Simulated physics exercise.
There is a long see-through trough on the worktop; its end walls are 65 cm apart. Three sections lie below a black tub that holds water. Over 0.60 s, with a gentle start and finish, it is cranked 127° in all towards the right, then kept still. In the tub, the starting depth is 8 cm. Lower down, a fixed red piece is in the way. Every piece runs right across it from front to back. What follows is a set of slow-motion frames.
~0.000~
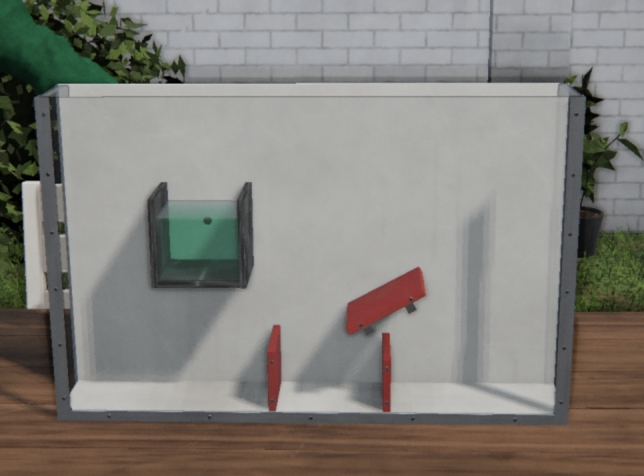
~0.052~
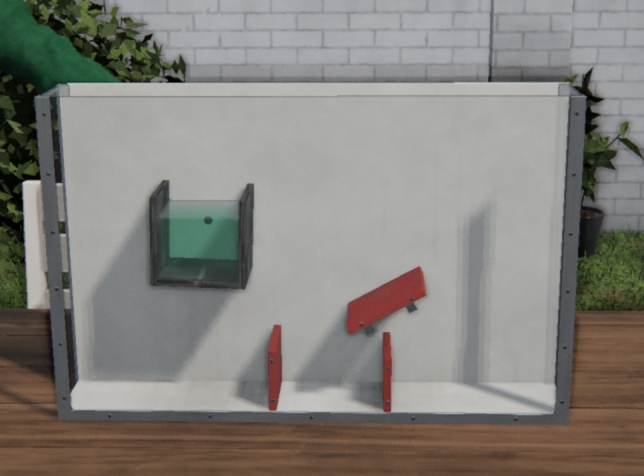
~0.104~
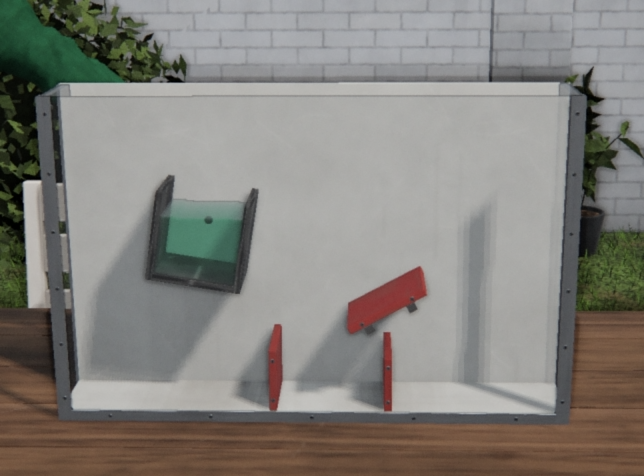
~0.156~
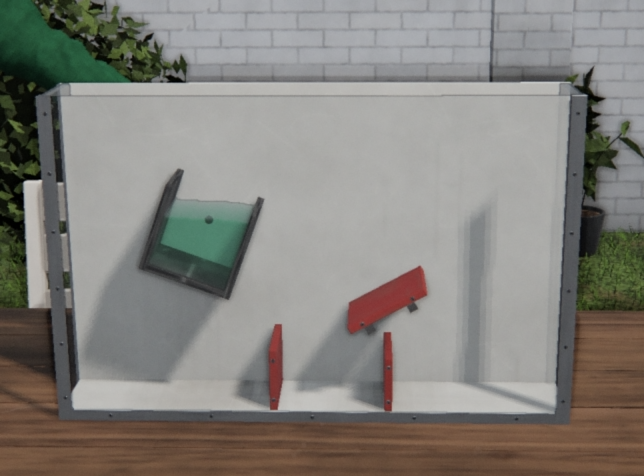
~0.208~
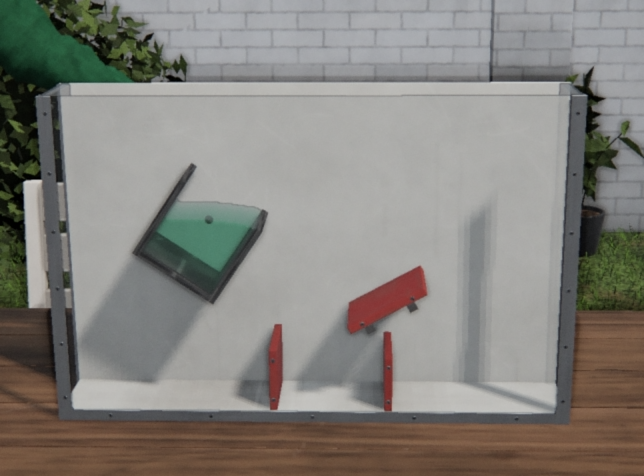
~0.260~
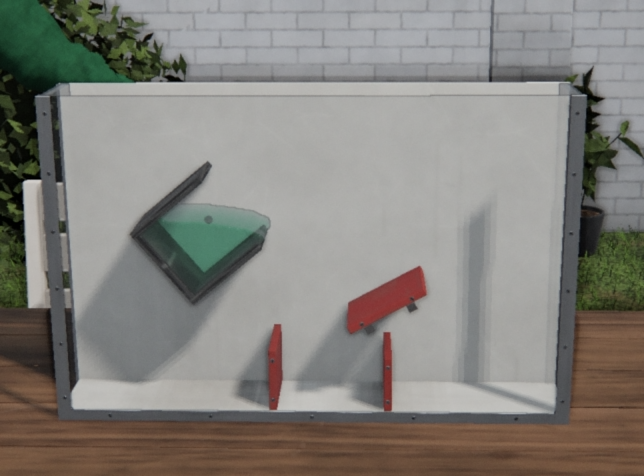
Black-sided tub of green water tilting steadily to the right inside a pale trough, above a slanted red block and two red dividers.
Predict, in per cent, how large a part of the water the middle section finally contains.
Some 40 percent of the water.
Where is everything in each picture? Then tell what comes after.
The first picture shows tilt 0°; lip (241, 202); the highest water is at (171, 221); divider tops at (271, 353) and (387, 361).
The second picture shows tilt 2°; lip (243, 203); the highest water is at (182, 221).
The third picture shows tilt 9°; lip (248, 209); the highest water is at (173, 220).
The fourth picture shows tilt 20°; lip (254, 218); the highest water is at (167, 220).
The fifth picture shows tilt 34°; lip (258, 232); the highest water is at (185, 222).
The sixth picture shows tilt 50°; lip (258, 249); 2 per cent is over the lip, reaching (261, 242).
After 0.46 s 84 per cent has yet to come down; below, left 0, middle 16, right 0.
After 0.70 s 21 per cent has yet to come down; below, left 38, middle 40, right 1.
After 1.03 s 2 per cent has yet to come down; below, left 45, middle 42, right 12.
In the end the left section holds 46, the middle 42 and the right 12 per cent.
